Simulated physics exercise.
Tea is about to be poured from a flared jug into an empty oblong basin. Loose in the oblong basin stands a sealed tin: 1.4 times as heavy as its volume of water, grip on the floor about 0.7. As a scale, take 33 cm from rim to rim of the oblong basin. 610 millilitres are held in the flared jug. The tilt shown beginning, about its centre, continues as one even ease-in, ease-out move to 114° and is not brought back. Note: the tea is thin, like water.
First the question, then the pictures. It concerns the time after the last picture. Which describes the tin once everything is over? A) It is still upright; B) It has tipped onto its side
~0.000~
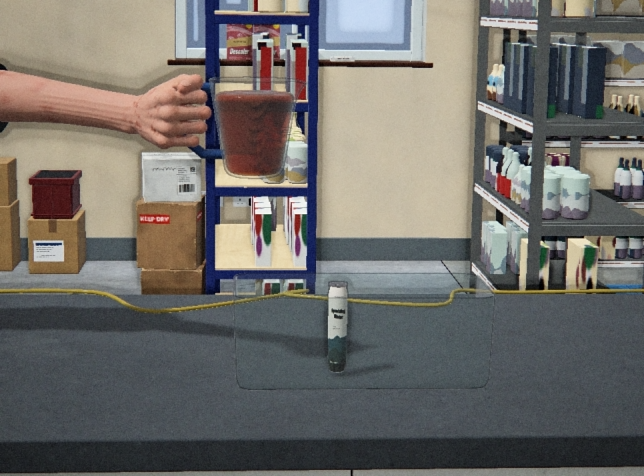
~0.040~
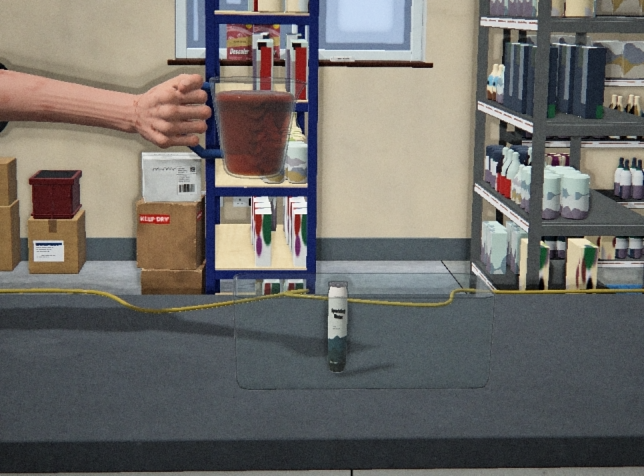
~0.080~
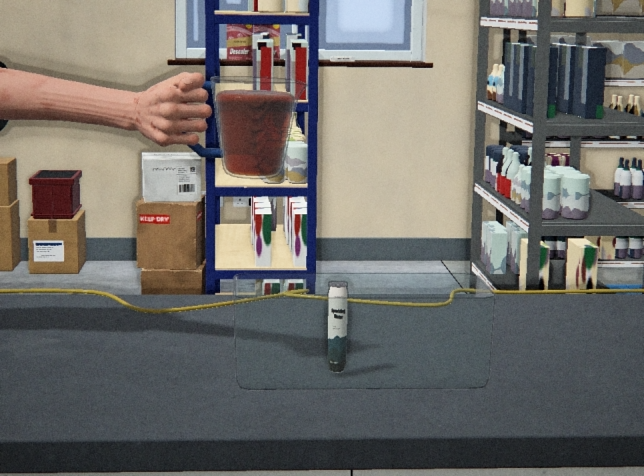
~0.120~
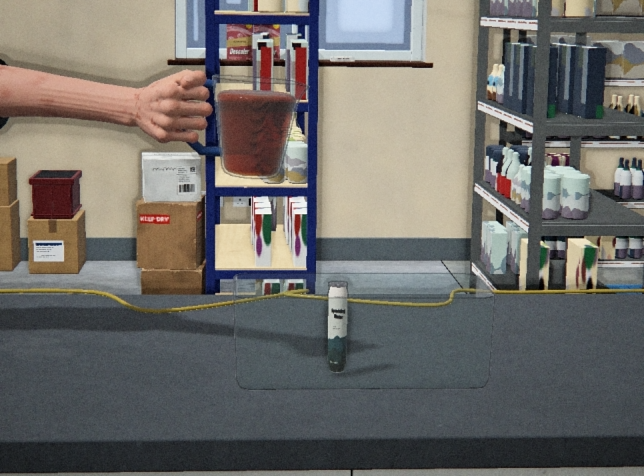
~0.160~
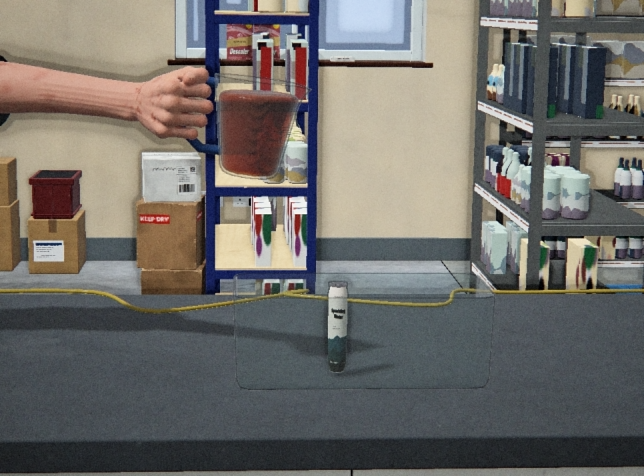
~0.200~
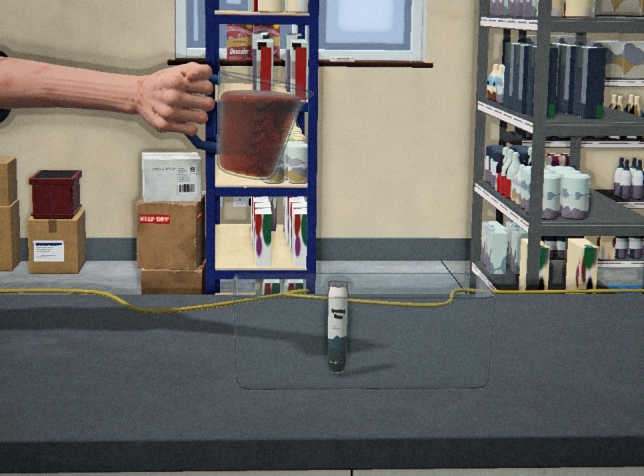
Answer: A.
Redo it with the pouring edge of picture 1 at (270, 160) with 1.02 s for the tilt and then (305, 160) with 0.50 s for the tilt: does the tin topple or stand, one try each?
In the first try it comes down; in the second it comes down.
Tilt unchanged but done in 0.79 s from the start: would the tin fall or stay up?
The tin tumbles.
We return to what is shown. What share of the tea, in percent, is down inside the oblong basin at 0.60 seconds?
3 %, roughly.
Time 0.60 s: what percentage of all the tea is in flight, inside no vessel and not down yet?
About 26 per cent.
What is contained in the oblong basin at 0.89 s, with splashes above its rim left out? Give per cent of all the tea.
Reading: Approx. 60 %.
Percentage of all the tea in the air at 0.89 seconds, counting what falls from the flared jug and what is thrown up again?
Estimate: Around 28 per cent.
By 0.60 s the tilt is 72° and 71 per cent is still to pour; the tin stands where it began.
By 0.89 s the tilt is 109° and 12 per cent is still to pour; the tin stands where it began.
By 1.19 s the tilt is 114° and 0 per cent is still to pour; the tin stands where it began.
By 1.52 s the tilt is 114° and 0 per cent is still to pour; the tin stands where it began.
At rest the tin stands where it began.
